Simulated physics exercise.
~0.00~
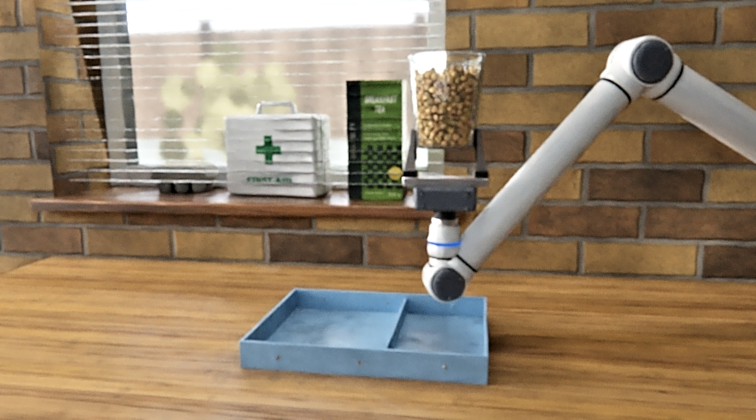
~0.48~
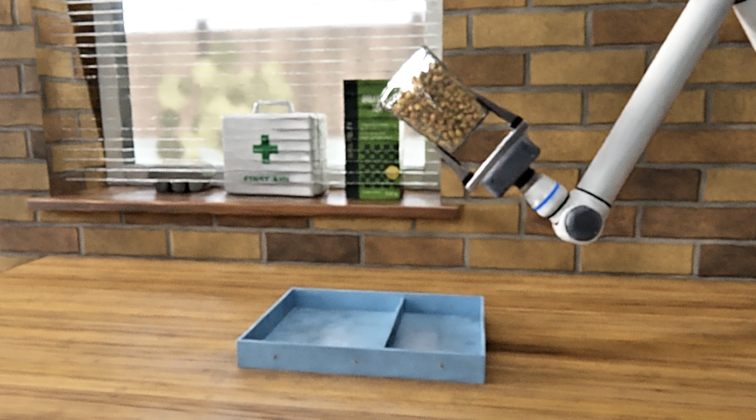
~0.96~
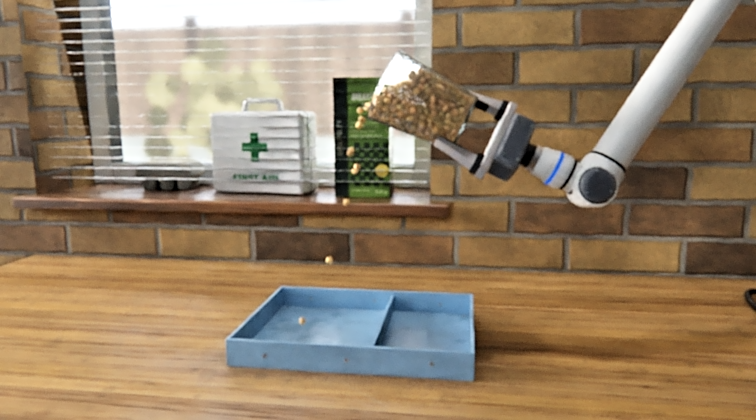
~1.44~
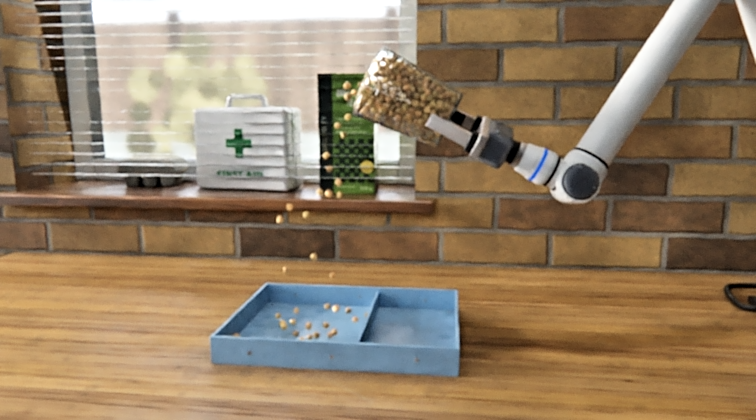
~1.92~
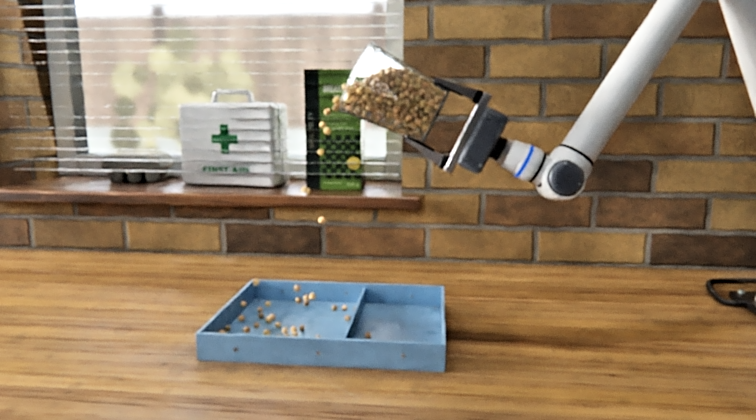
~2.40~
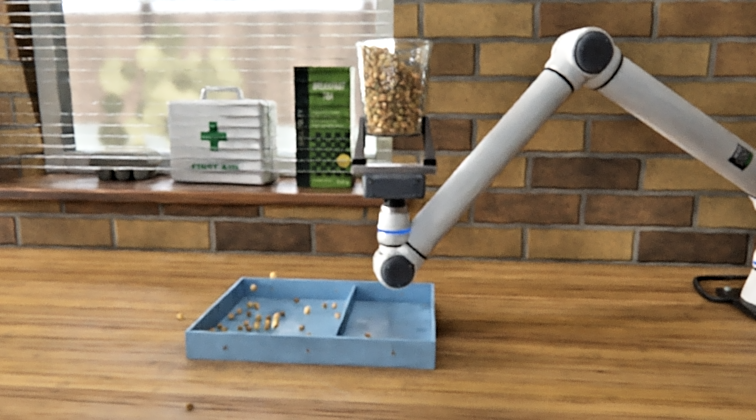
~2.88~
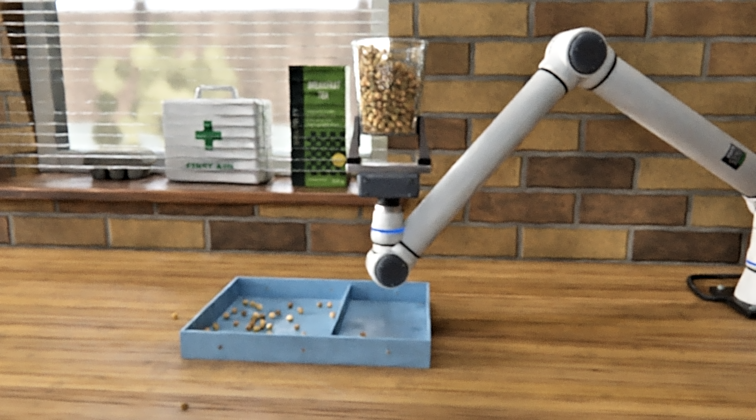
On a wooden table before a brick wall and a window with blinds, a white robot arm holds a clear cup of dried chickpeas upright above a blue divided tray. The arm raises the cup and tips it toward the left. Chickpeas spill over the rim in a thin stream, most dropping into the tray's left part. The arm then turns the cup upright again, lowering its wrist near the tray. At the end, the cup is still mostly full, with a small scattering in the left part and a few strays elsewhere.
